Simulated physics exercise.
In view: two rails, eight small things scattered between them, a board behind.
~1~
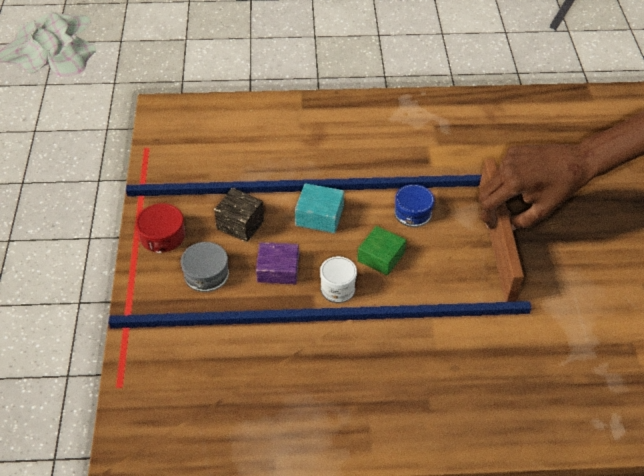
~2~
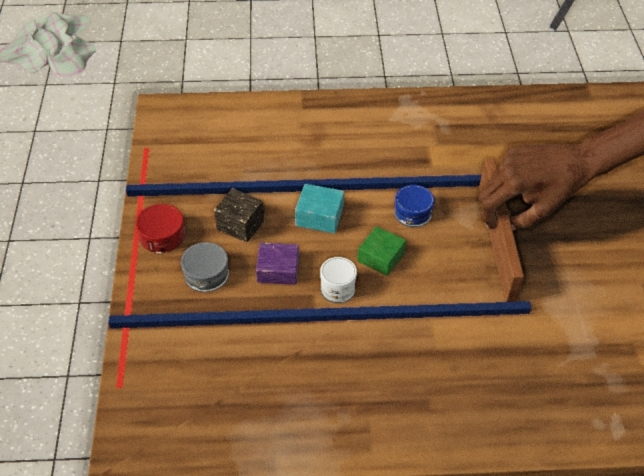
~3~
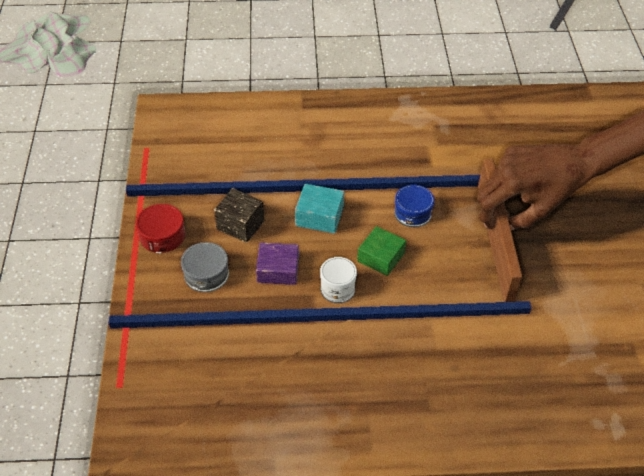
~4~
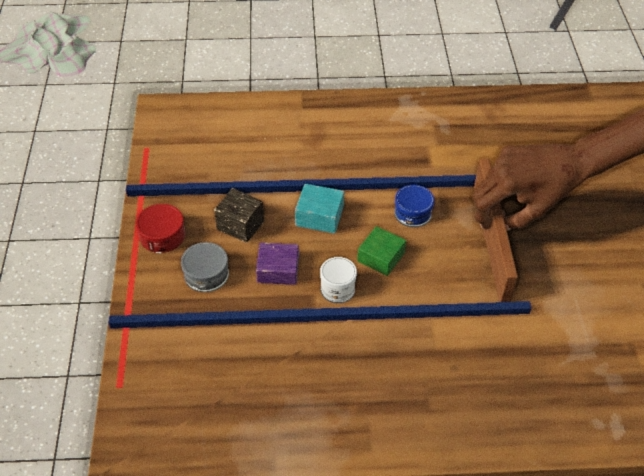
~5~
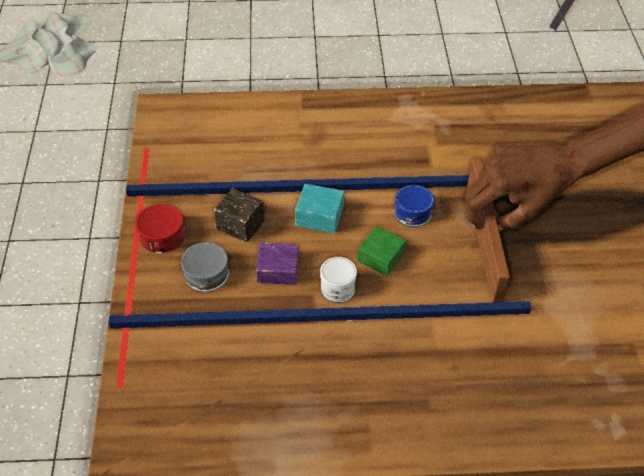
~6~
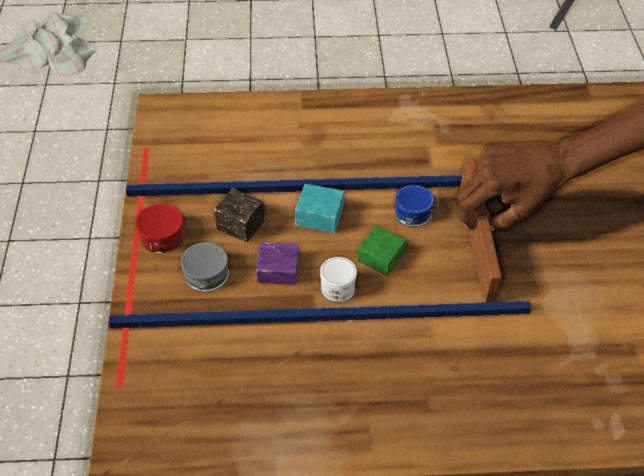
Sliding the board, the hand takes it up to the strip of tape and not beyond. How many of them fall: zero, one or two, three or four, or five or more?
I predict that five of them or more will leave the table.
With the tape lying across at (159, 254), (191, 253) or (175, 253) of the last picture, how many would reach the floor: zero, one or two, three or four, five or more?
In order, the falls would come to 5 or more; three or four; three or four.
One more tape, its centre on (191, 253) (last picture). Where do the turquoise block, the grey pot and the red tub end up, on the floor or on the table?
The turquoise block stays put; the grey pot topples down; the red tub topples down.
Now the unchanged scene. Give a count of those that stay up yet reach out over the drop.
You'd get 3.
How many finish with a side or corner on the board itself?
The figure is 2.
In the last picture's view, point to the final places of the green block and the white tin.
I'd say approximately (114, 262) and then (110, 288).
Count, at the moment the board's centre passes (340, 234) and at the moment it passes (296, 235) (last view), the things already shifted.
By then 5, and 8.
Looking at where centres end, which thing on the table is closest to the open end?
Result: Blue pot.
Soon after, none off yet; red tub at rest near (161, 229); grey pot at rest near (205, 267); black block displaced a little near (225, 217).
In the end, the number that fall off is five or more; gone, turquoise block, purple block, black block, grey pot and red tub.
